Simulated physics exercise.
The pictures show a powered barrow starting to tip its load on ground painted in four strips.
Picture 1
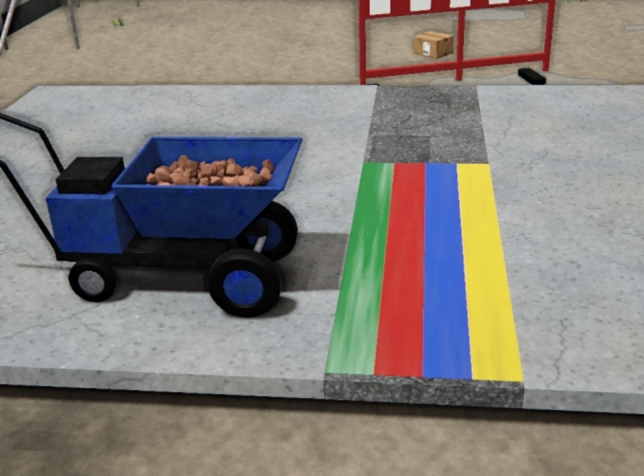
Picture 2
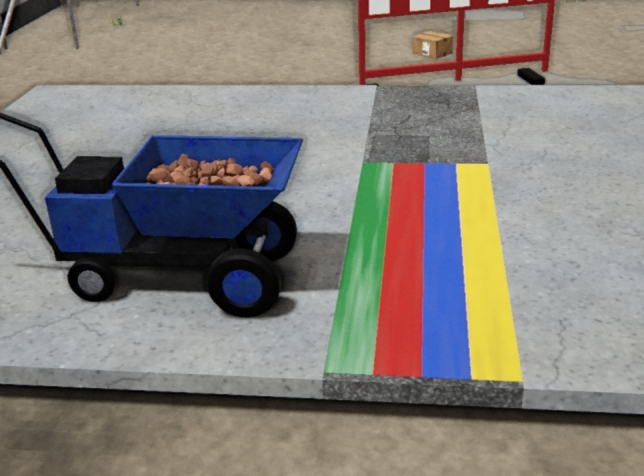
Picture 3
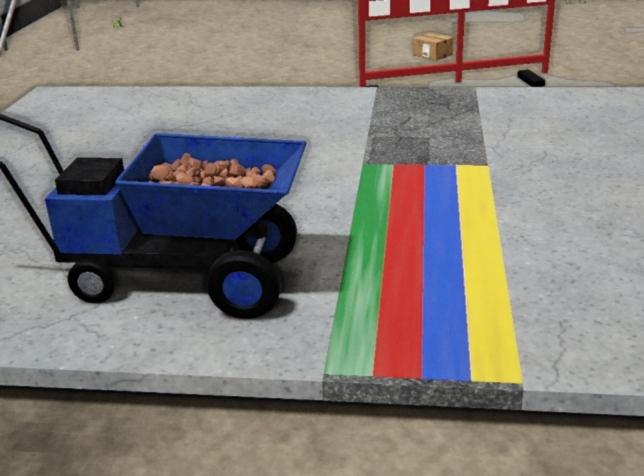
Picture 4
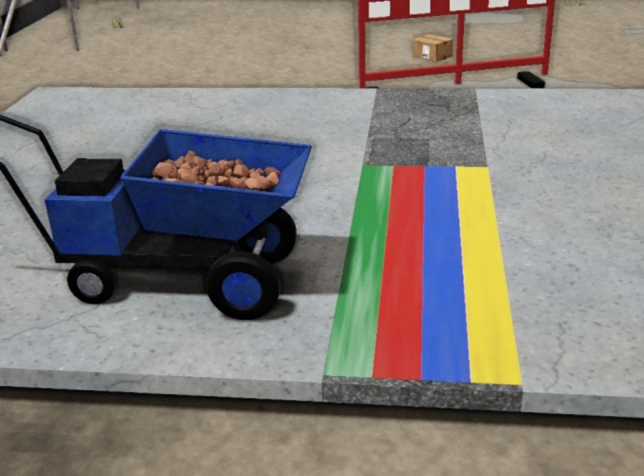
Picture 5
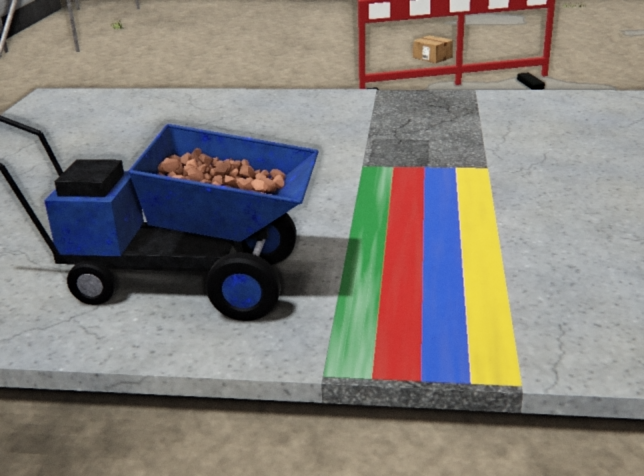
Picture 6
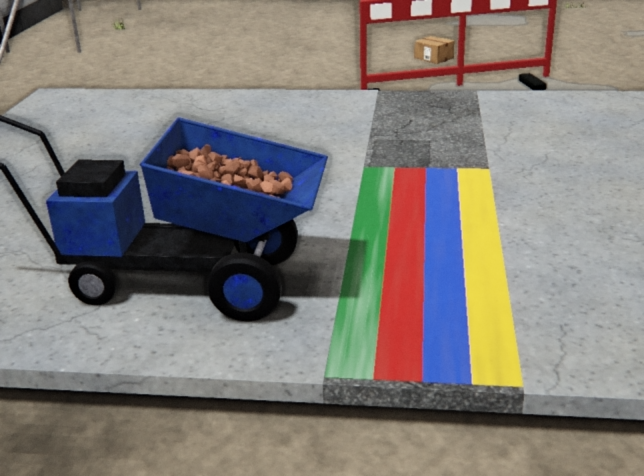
A pale concrete slab on sandy ground, with a red and white barrier and a cardboard box behind it, is seen from slightly above. A blue powered barrow with black wheels holds reddish-brown rubble at left, facing green, red, blue and yellow strips to its right. The skip sits level, then gradually tilts forward to the right, its rear rising, while the wheels and camera stay practically still.
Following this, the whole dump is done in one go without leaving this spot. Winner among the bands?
Winner: Red.
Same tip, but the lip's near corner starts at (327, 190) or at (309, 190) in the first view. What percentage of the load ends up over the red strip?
Around 10 % the first time and around 30 % the second.
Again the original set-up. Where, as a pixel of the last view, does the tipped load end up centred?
Near (409, 290), more or less.
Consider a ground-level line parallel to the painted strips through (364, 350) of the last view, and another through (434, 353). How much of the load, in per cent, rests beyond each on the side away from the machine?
That's 70 per cent for the first and 20 per cent for the second.
Shortly afterwards, skip tipped steeply; the whole lot in the skip.
Next, skip tipped right over; the bulk in the skip; only a few over the green strip; a little over the red strip; only a few over the blue strip.
Some moments later, skip tipped right over; near a quarter in the skip; a little over the green strip; near a third over the red strip; near a quarter over the blue strip; a little over the yellow strip; only a few off the paint.
In the end, skip tipped right over; near a quarter in the skip; a little over the green strip; near a third over the red strip; near a quarter over the blue strip; a little over the yellow strip; only a few off the paint.
